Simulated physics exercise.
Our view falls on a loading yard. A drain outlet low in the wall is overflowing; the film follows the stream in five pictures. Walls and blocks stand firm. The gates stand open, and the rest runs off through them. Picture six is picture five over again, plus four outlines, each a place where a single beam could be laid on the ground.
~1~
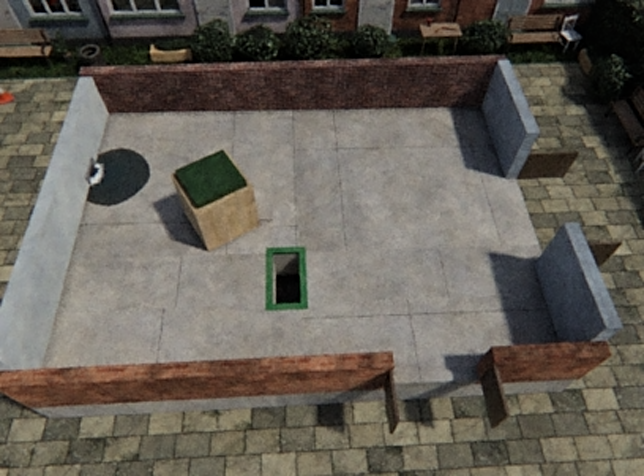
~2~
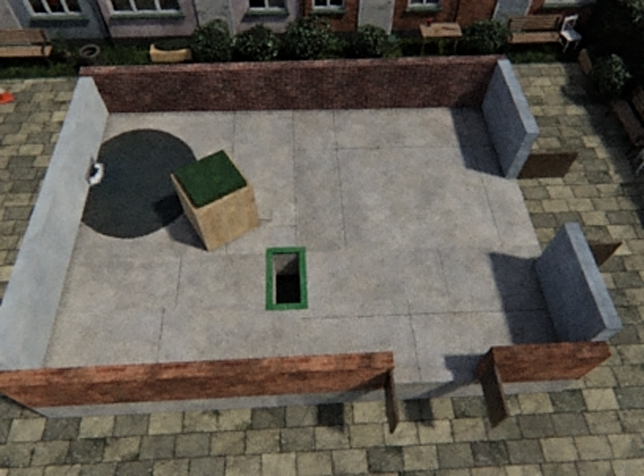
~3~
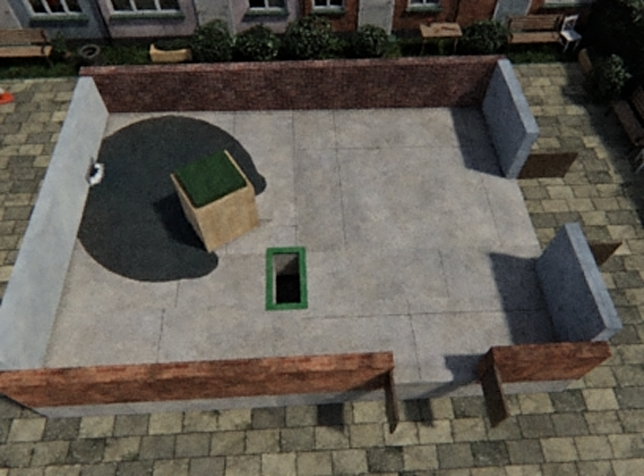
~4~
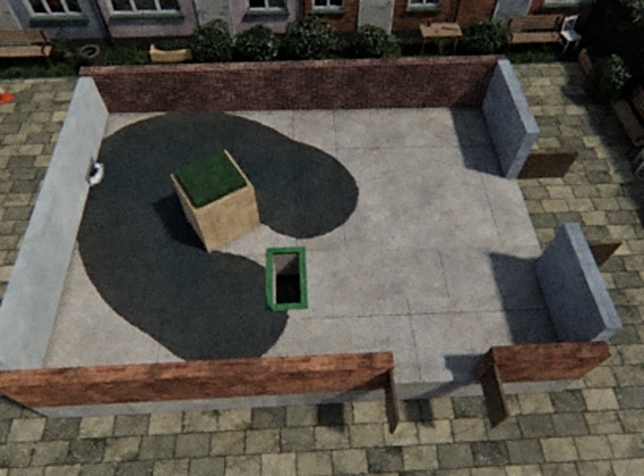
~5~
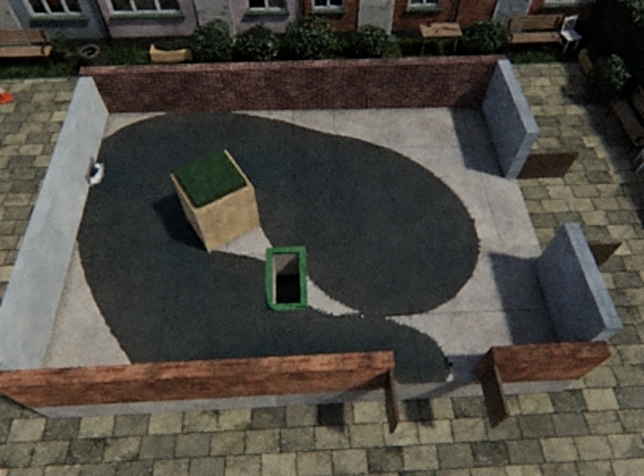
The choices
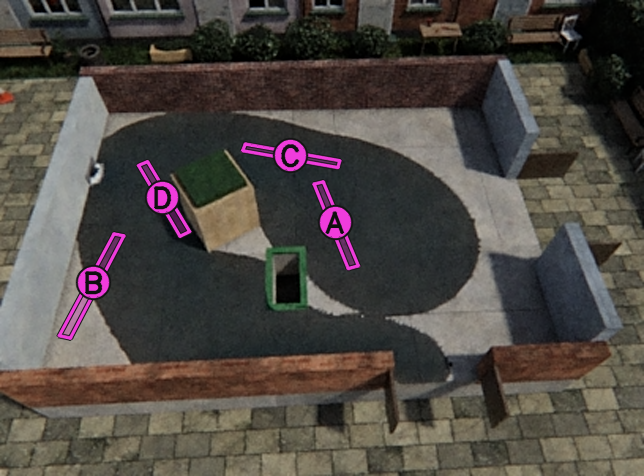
In the video, dark water spreads from an outlet at the left wall of a walled yard, parts around a grass-topped block, and covers most of the paved floor, reaching the green-rimmed pit as its two lobes extend rightward.
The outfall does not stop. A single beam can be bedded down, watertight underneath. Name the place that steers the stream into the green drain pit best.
Go for A.
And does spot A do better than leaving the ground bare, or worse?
Spot A is better.
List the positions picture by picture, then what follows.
Outfall at (90, 172); green drain pit at (286, 277); open gate at (431, 368); open gate at (519, 219); water covers 3 % of the ground and shows as far out as (143, 173); green drain pit still dry.
Water covers 10 % of the ground and shows as far out as (172, 220); green drain pit still dry.
Water covers 19 % of the ground and shows as far out as (212, 261); green drain pit still dry.
Water covers 37 % of the ground and shows as far out as (351, 193); green drain pit still dry.
Water covers 61 % of the ground and shows as far out as (472, 269); green drain pit taking water.
On the marked copy, A from (318, 182) to (353, 267); B from (64, 336) to (118, 234); C from (244, 147) to (338, 164); D from (143, 163) to (184, 233).
For spot A, about 11 % of the stream runs into the green drain pit, about 88 % out by the gates.
For spot B, about 6 % of the stream runs into the green drain pit, about 94 % out by the gates.
For spot C, about 6 % of the stream runs into the green drain pit, about 94 % out by the gates.
For spot D, about 7 % of the stream runs into the green drain pit, about 93 % out by the gates.
